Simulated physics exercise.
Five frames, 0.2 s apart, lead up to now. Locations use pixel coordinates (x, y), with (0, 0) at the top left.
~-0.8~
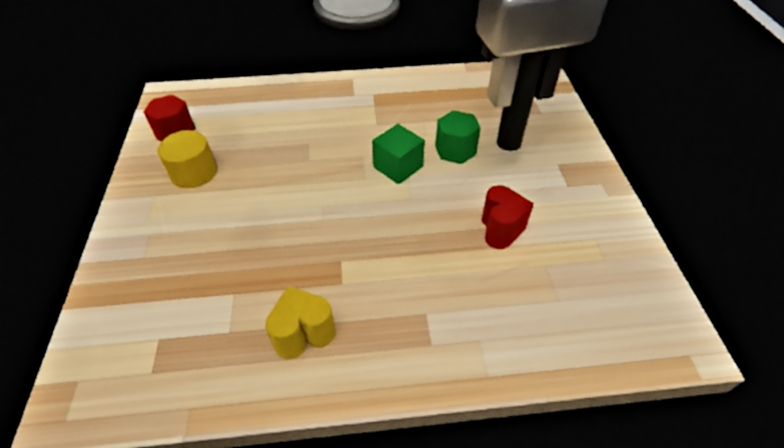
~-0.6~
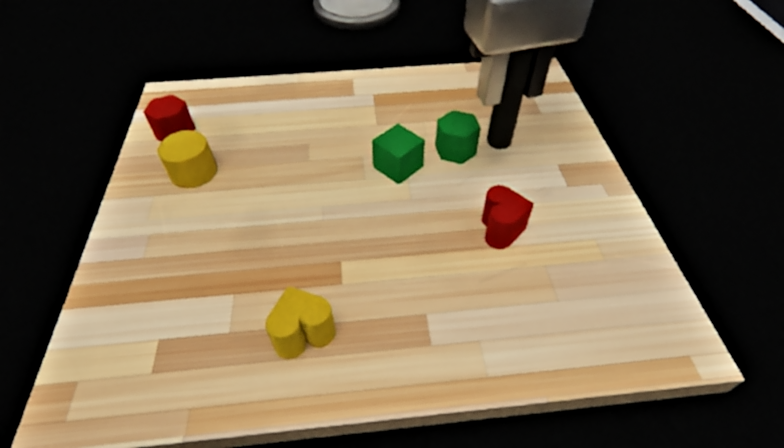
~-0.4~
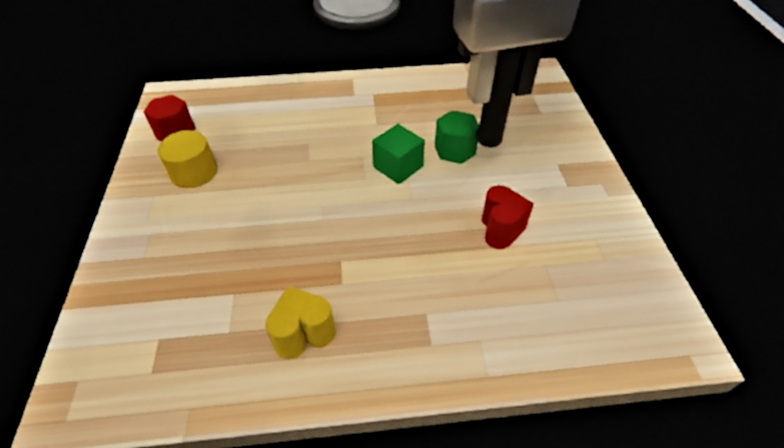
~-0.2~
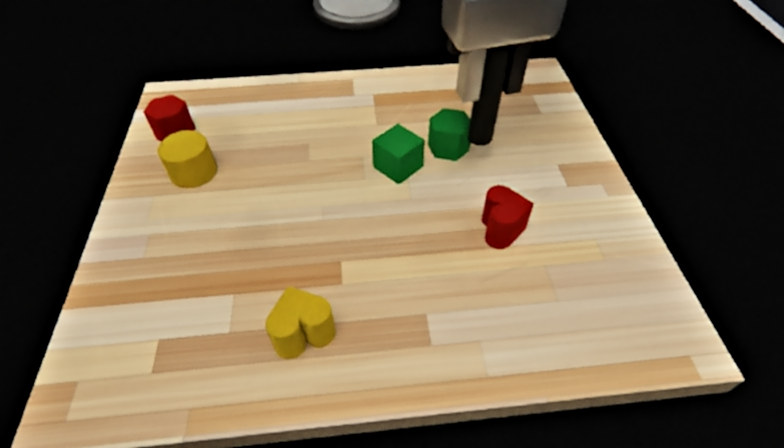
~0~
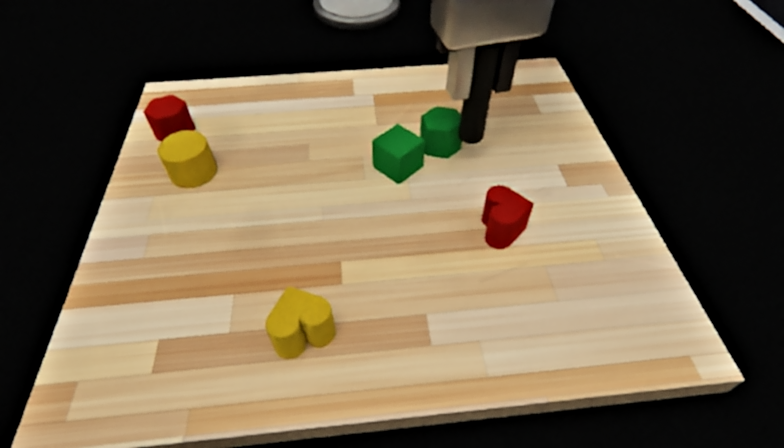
On a wooden board scattered with red, yellow and green blocks, a robot arm's dark bar moved slowly left, met the green hexagon and nudged it a little left, close to the green square.
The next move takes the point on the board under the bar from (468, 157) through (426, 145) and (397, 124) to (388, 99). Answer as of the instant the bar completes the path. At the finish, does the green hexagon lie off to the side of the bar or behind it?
Yes, I think so.
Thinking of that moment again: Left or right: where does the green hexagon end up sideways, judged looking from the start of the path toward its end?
The shift goes left.
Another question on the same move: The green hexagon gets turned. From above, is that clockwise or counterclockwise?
Counterclockwise from above.
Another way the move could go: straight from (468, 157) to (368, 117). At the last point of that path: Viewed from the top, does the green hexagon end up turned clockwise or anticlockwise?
Its spin: Anticlockwise.
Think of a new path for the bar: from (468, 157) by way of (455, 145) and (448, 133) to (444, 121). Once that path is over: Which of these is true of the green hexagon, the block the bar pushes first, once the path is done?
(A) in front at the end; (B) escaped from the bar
I'll go with B - escaped from the bar.
What follows on the original path. One third of the way, bar (427, 125); green hexagon (402, 105).
Two thirds of the way, bar (397, 104); green hexagon (370, 89), turned 15° anticlockwise.
At the end, bar (388, 79); green square unmoved; green hexagon (360, 82), turned 50° anticlockwise.
